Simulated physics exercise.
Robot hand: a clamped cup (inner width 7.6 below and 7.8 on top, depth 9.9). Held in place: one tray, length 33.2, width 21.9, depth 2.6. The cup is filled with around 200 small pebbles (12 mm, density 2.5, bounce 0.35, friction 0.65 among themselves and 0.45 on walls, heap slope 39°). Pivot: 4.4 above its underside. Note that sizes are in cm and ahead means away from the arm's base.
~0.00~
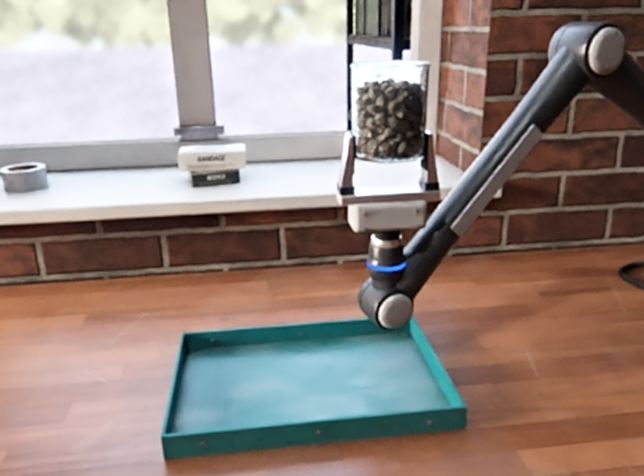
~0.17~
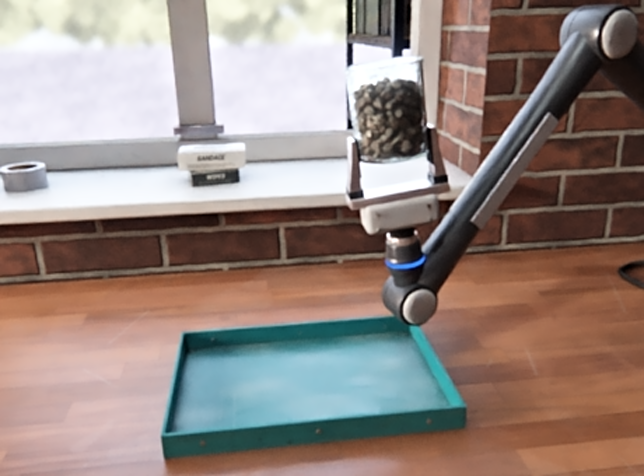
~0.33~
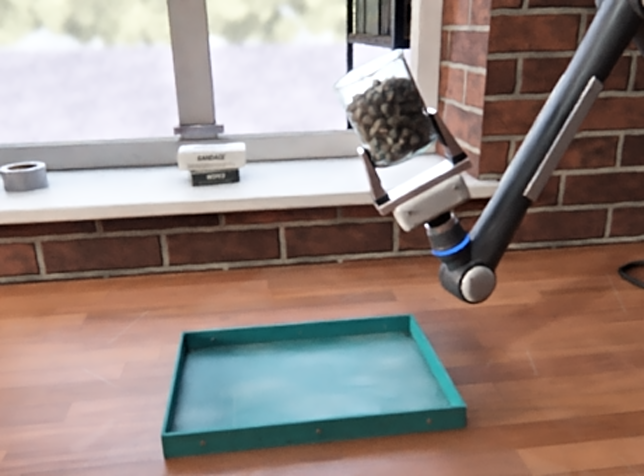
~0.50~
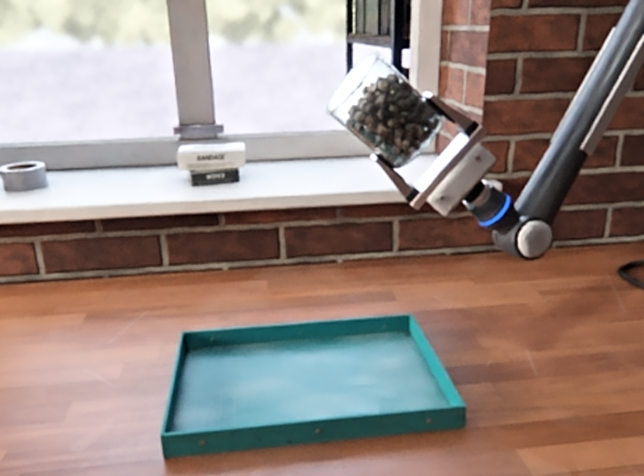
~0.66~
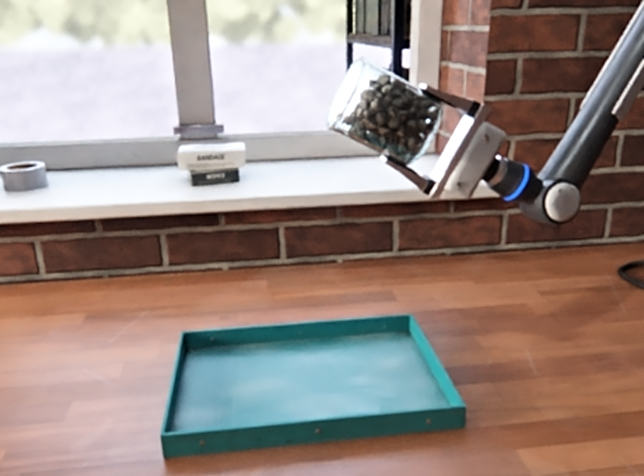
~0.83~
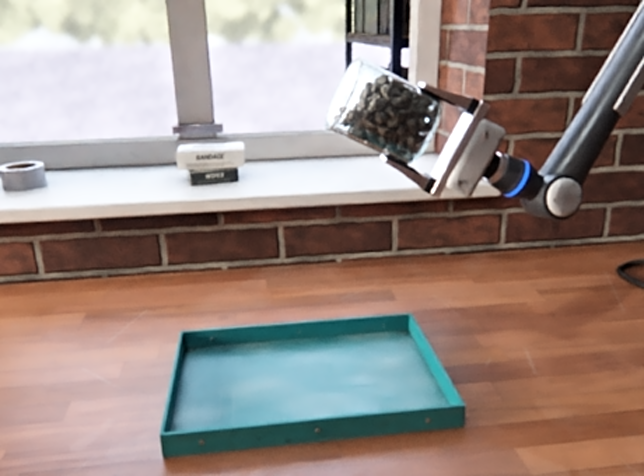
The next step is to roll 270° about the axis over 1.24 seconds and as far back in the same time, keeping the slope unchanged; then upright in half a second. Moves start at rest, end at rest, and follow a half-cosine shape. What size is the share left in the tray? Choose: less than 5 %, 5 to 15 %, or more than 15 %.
Less than 5 %.
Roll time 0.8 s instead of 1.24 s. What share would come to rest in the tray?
Expected share: Some 0 %.
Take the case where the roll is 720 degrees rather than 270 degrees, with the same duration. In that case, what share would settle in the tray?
Estimate: Approx. 0 per cent.
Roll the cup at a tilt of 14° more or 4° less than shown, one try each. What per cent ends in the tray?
About 20 and 0 per cent.
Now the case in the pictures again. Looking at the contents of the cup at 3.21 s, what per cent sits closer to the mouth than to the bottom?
Near 45 per cent lies in the mouth half.
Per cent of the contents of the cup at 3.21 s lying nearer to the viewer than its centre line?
45 per cent or thereabouts.
After 2.02 s, tipped 63°, highest piece 38 above the table; 205 in the cup.
After 3.21 s, tipped 63°, highest piece 38 above the table; 202 in the cup, 2 in the tray, 1 in flight or on a rim.
After 4.01 s, upright, highest piece 39 above the table; 201 in the cup, 4 in the tray.
After 4.71 s, upright, highest piece 39 above the table; 201 in the cup, 4 in the tray.
In the end, 201 in the cup, 4 in the tray. That is 2 % in the tray.
